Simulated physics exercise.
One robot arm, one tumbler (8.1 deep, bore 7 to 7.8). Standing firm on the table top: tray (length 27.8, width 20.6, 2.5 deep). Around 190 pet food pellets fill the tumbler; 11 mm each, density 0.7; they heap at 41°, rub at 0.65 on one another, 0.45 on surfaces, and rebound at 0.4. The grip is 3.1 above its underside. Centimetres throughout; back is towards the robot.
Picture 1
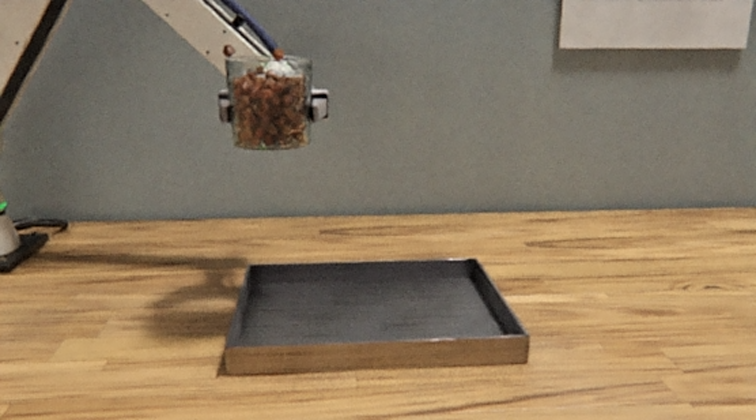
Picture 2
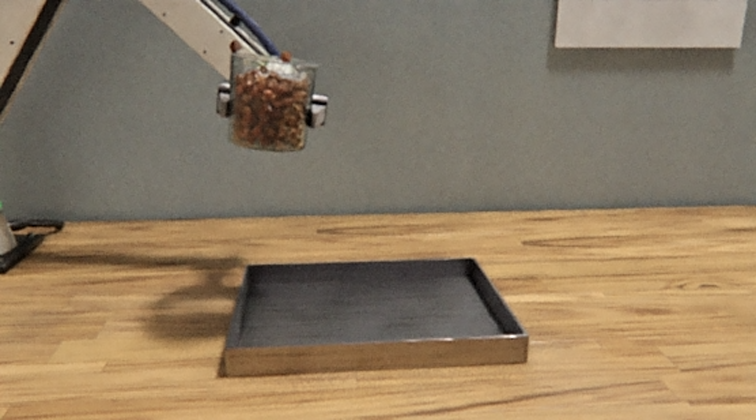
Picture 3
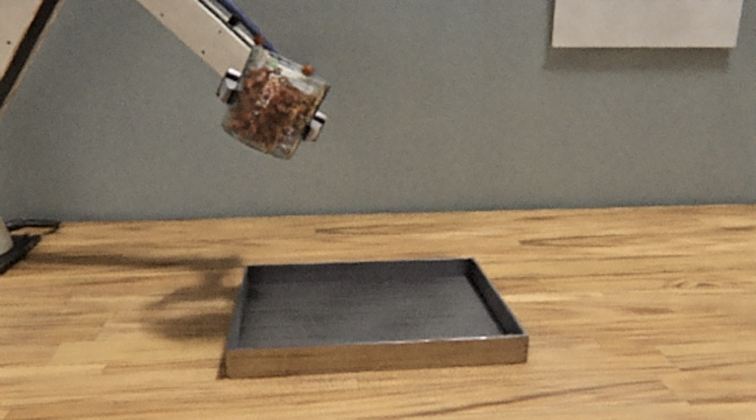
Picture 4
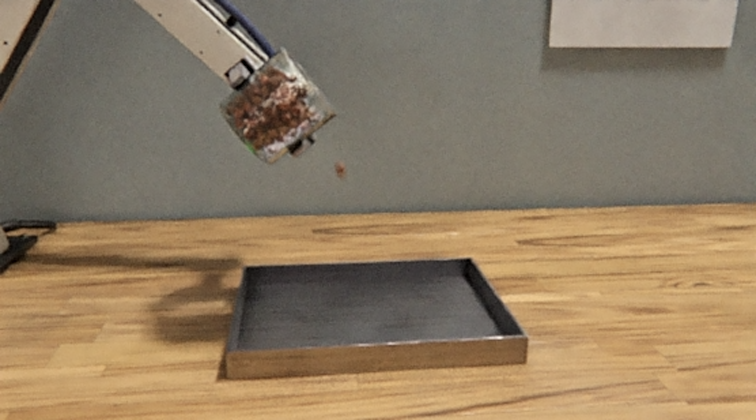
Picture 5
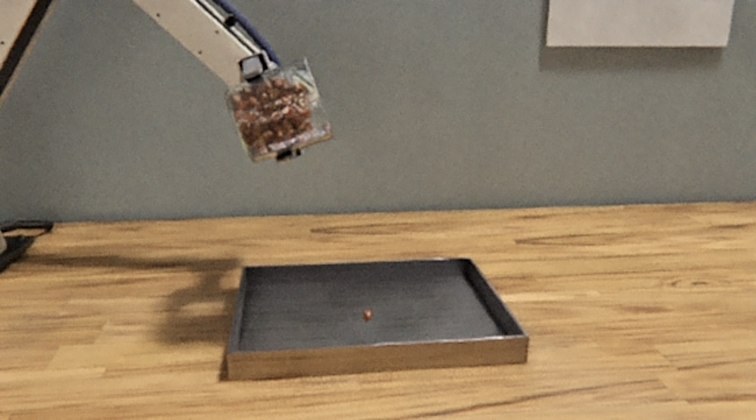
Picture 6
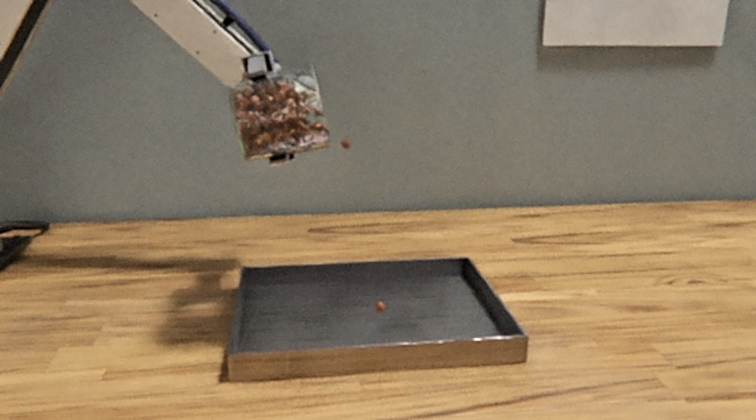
A robot arm tipped a clear tumbler full of reddish-brown pellets steadily over to the right above a dark tray, and one pellet dropped into the tray before another came out through the air.
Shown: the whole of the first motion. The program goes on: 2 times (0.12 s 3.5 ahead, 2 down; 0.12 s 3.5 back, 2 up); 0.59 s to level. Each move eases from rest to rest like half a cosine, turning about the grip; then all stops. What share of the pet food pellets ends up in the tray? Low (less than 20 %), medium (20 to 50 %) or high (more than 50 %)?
Share in the tray: Medium (20 to 50 %).
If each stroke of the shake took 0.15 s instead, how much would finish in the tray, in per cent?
Then about 15 per cent.
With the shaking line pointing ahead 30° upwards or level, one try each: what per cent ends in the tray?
About 70 and 55 per cent.
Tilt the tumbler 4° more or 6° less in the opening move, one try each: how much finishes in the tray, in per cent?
About 40 and 15 per cent.
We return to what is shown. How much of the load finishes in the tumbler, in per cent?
Roughly 75 per cent.
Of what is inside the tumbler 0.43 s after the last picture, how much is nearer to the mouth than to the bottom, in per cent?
About 55 per cent.
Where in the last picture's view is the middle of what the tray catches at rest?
Around (398, 315).
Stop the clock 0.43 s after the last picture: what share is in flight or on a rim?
About 5 per cent.
Then, 0.43 s after the last picture, tilted 78° forward, highest piece 23 above the table; 156 in the tumbler, 26 in the tray, 9 in flight or on a rim.
Then, 0.86 s after the last picture, tilted 23° forward, highest piece 27 above the table; 139 in the tumbler, 52 in the tray.
Then, 1.27 s after the last picture, level, highest piece 27 above the table; 139 in the tumbler, 52 in the tray.
Then, 2.32 s after the last picture, level, highest piece 27 above the table; 139 in the tumbler, 52 in the tray.
Final count, 139 in the tumbler, 52 in the tray. That is 27 % in the tray.
